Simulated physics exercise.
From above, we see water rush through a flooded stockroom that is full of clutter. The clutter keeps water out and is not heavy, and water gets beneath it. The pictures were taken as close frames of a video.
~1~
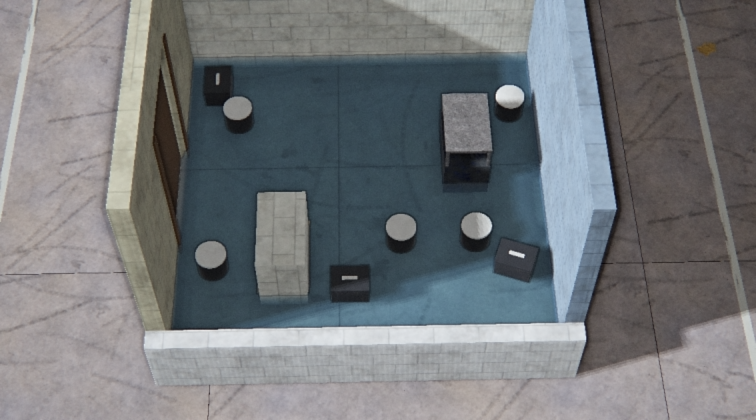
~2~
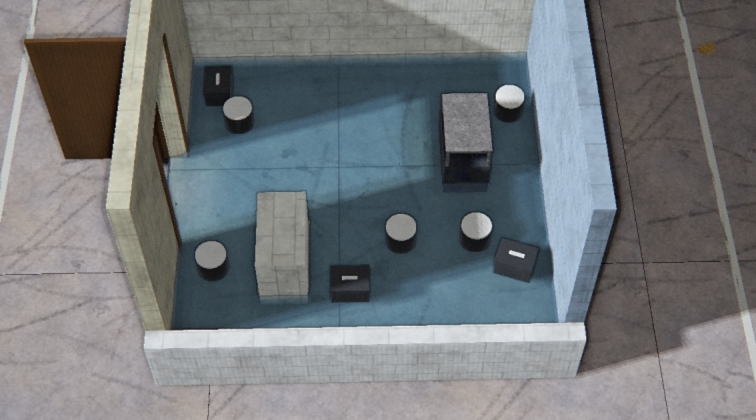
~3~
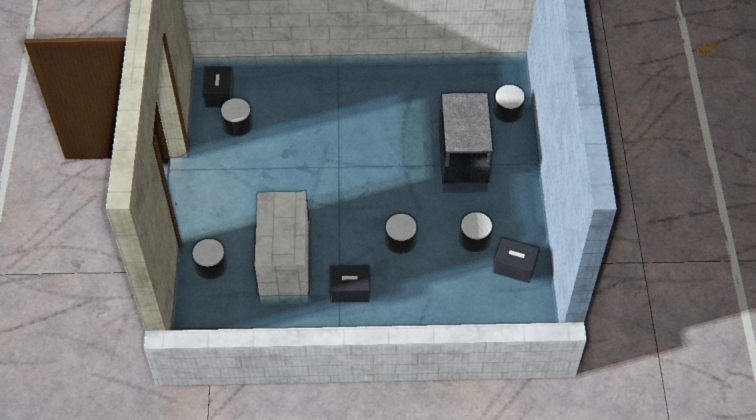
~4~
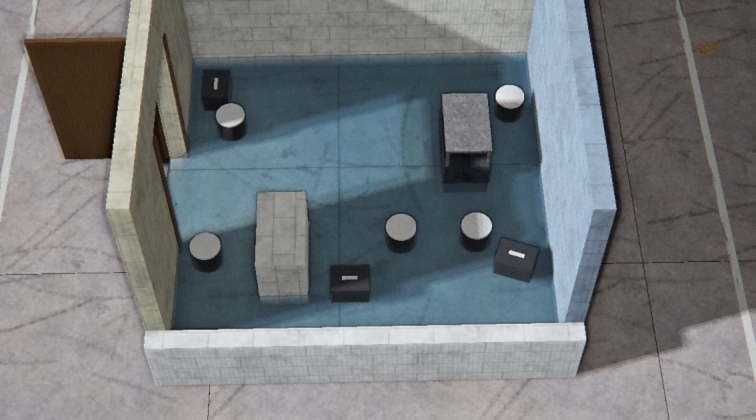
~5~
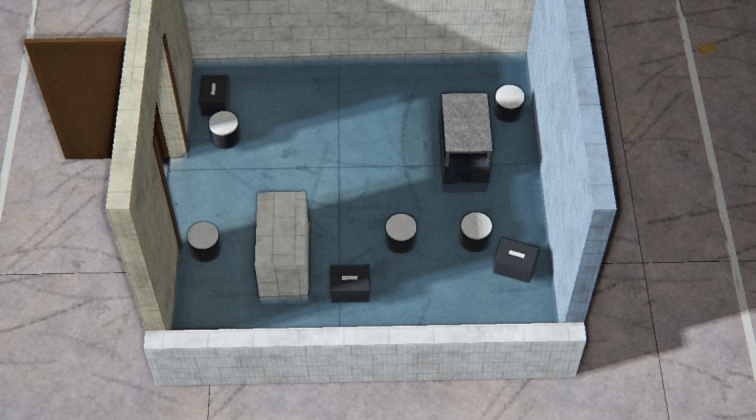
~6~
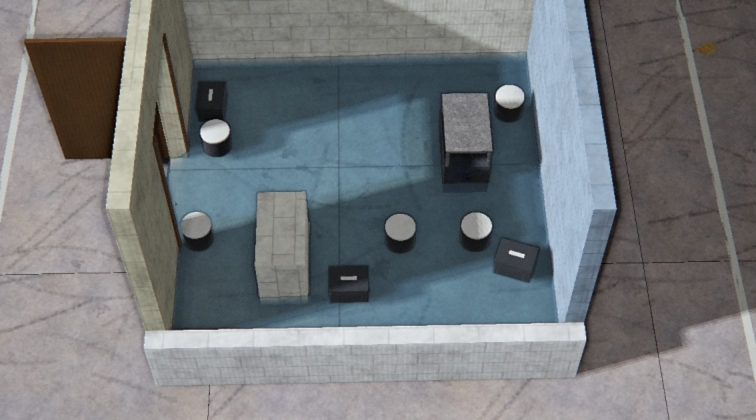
In this clip, seen from above, a brown door on the left of a walled room with a blue floor swings open, then two round pails and a dark box near the left wall drift slightly while the other objects barely move.
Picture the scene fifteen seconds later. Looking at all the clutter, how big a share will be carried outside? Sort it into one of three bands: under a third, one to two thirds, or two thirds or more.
It falls in the middle band, one to two thirds.
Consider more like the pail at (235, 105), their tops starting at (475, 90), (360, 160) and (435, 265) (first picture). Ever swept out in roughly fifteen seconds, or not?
Outcomes in turn are not expelled, expelled, not expelled.
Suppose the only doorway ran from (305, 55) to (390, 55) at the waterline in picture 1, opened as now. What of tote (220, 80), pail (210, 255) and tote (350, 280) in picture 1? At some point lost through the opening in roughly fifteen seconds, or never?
Going through them in turn: Escaped; remains behind; remains behind.
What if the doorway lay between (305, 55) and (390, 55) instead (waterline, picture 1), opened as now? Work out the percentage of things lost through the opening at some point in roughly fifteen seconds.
I'd call it 40 per cent.
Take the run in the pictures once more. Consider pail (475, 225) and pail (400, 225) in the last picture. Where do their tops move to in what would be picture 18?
(443, 222) and (353, 211), roughly.
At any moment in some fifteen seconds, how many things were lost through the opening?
I count 4 of them.
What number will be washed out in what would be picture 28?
I count 3 altogether.
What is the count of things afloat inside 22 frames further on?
You get 5.
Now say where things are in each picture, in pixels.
A pail at (210, 254), afloat; a pail at (237, 107), afloat; 0 of 8 have shifted, in the first picture.
A pail at (210, 254) floats; a pail at (237, 107) floats; 0 of 8 have shifted, in the second picture.
A pail at (208, 252), afloat, close to its start; a pail at (235, 109), afloat; 0 of 8 have shifted, in the third picture.
A pail at (205, 246), afloat, close to its start; a pail at (230, 115) floats, close to its start; 3 of 8 have shifted, in the fourth picture.
A pail at (203, 235) floats, close to its start; a pail at (223, 122) floats, close to its start; 3 of 8 have shifted, in the fifth picture.
A pail at (196, 225), afloat, a stride from its start; a pail at (215, 131), afloat, a stride from its start; 3 of 8 have shifted, in the sixth picture.
A moment on, 2 of 8 are out; 6 afloat.
Next, 3 of 8 are out; 5 afloat.
Later, 3 of 8 are out; 5 afloat.
In the end, 4 of 8 are out; 4 afloat.
